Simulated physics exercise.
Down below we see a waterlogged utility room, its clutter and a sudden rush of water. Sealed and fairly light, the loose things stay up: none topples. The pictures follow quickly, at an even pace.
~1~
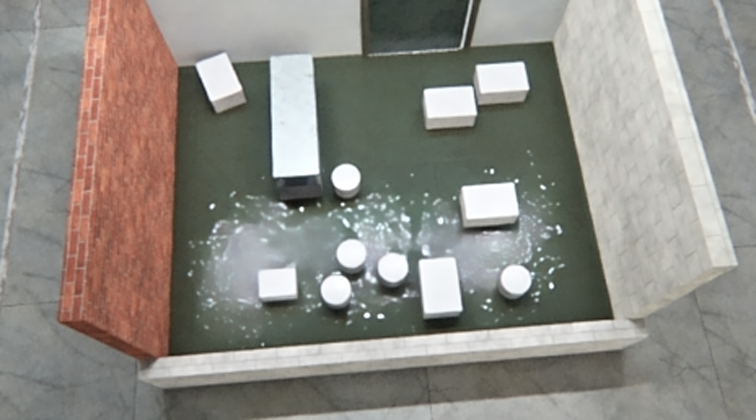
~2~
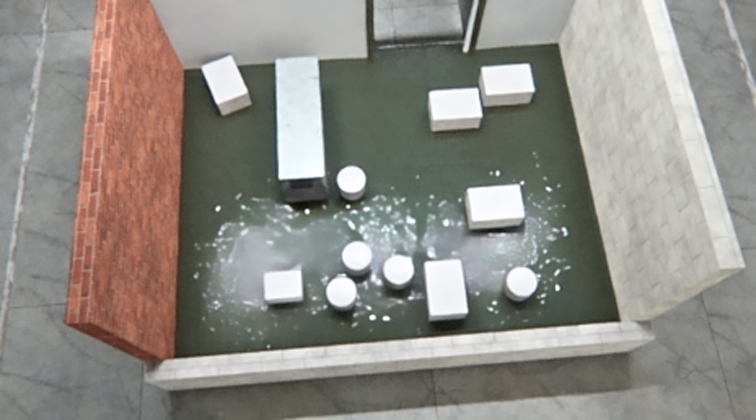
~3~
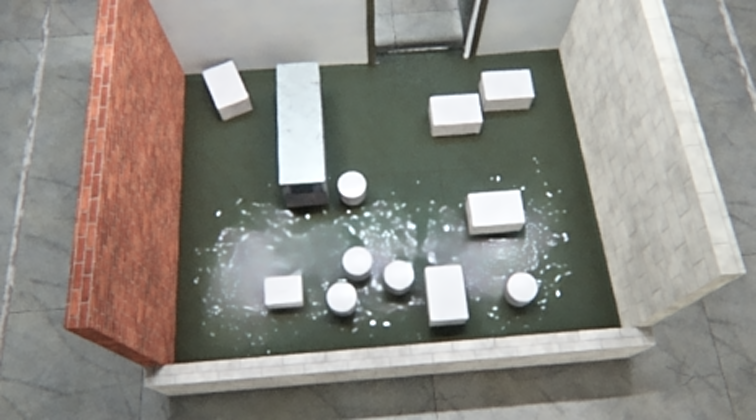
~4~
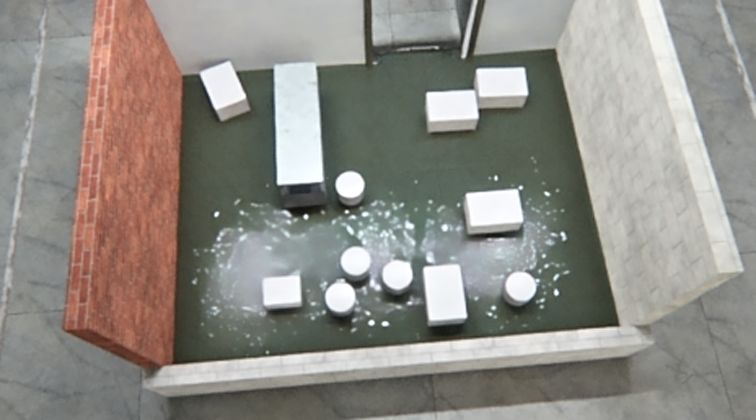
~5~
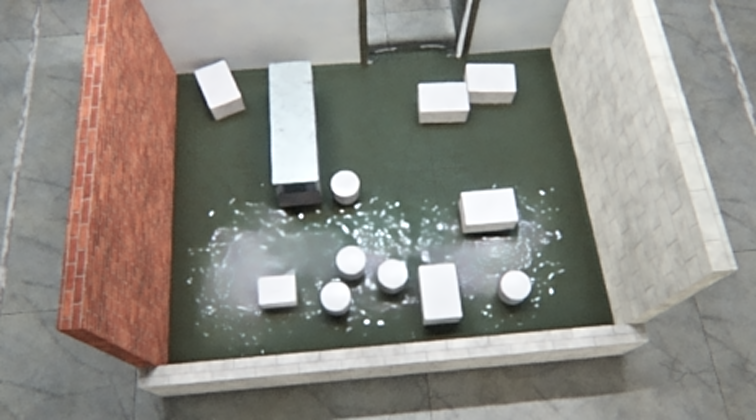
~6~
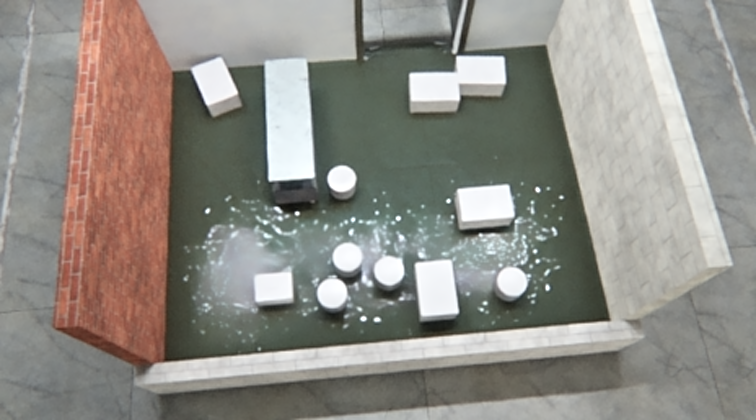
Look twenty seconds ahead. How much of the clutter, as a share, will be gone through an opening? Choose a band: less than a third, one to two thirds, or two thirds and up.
One to two thirds.
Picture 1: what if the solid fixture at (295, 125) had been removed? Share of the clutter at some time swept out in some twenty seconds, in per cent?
My guess is close to 40 per cent of them.
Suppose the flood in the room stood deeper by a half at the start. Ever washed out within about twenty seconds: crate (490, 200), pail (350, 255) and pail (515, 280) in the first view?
Result per object, as listed: Washed away / washed away / retained.
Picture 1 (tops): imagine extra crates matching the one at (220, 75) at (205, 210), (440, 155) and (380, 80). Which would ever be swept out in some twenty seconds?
First copy doesn't escape, second copy escapes, third copy escapes.
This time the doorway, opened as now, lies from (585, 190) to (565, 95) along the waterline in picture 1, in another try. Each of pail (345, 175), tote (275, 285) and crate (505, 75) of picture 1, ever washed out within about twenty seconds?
Each in turn: Never leaves, never leaves, exits.
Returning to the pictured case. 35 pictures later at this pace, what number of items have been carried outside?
The count is 4.
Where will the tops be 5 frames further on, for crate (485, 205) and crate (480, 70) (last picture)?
Estimated positions: (478, 178) and (454, 51), approximately.
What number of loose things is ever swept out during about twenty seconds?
Total: 5.
A moment on, 1 of 11 are out; 10 afloat.
Next, 2 of 11 are out; 9 afloat.
Later, 4 of 11 are out; 7 afloat.
In the end, 5 of 11 are out; 6 afloat.
